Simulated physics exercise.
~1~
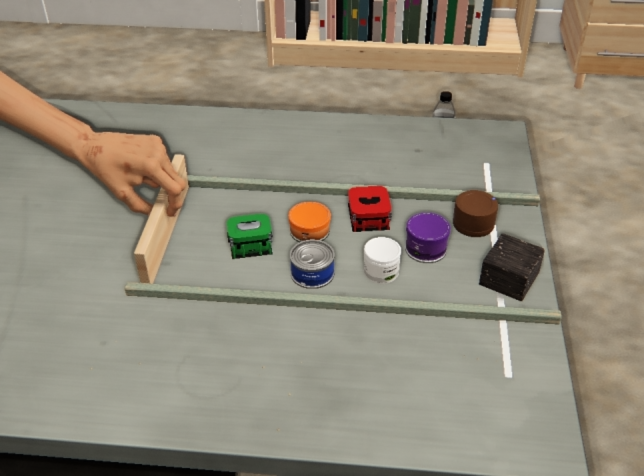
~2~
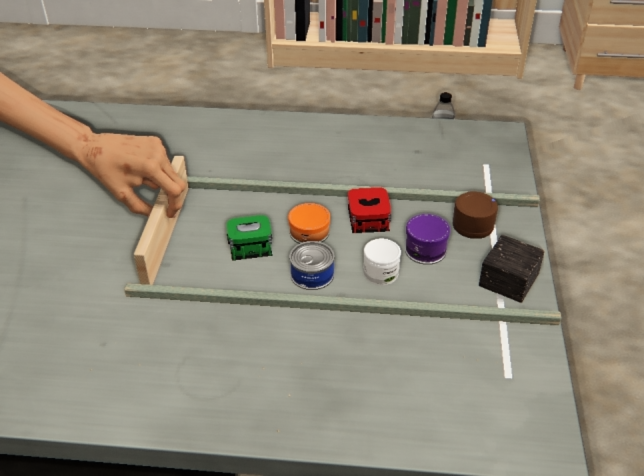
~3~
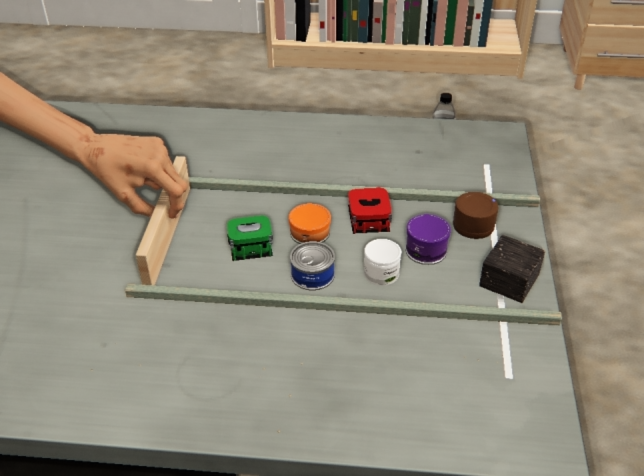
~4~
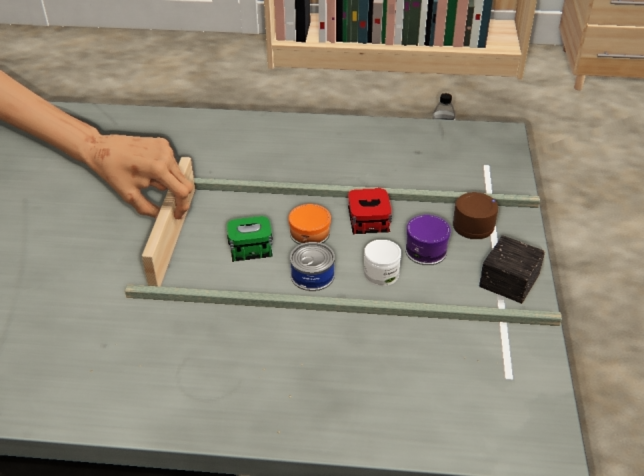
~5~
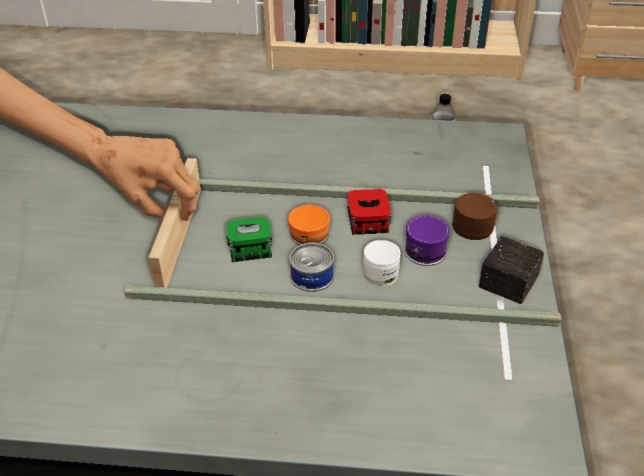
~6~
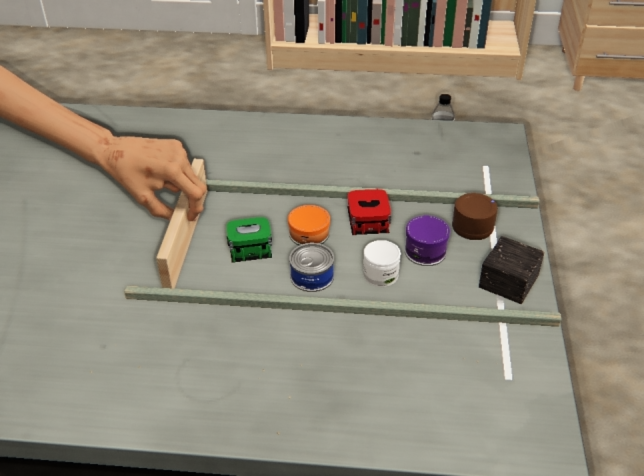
A hand slid a wooden board slightly to the right between two pale green rails on a grey table, while the tins, tubs, cases and black block ahead of it stayed still.
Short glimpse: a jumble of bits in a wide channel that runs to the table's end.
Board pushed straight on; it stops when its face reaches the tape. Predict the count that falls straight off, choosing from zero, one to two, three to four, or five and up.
Most likely either three or four will drop off.
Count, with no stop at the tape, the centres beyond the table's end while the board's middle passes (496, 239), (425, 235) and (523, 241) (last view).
Counts per position: 4 / 0 / 4.
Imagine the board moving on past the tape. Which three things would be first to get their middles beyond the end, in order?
Taking them earliest first, it's the black block, the brown lid and the purple tin.
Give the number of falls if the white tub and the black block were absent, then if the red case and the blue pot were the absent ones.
Counts - first: 2; second: 2.
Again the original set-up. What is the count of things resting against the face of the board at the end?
Count: 4.
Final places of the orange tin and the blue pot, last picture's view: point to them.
About (516, 238), and about (524, 290).
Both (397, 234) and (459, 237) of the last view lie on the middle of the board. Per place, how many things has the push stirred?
Up to then 6, and up to the other point 8.
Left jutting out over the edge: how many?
You'd get 0.
Soon after, none off yet; black block at rest near (511, 269); brown lid at rest near (475, 216); purple tin at rest near (427, 241).
After that, none off yet; black block at rest near (511, 269); brown lid at rest near (475, 216); purple tin displaced about its own width near (455, 241).
In the end, the number that fall off is three or four; gone, white tub, purple tin, brown lid and black block.
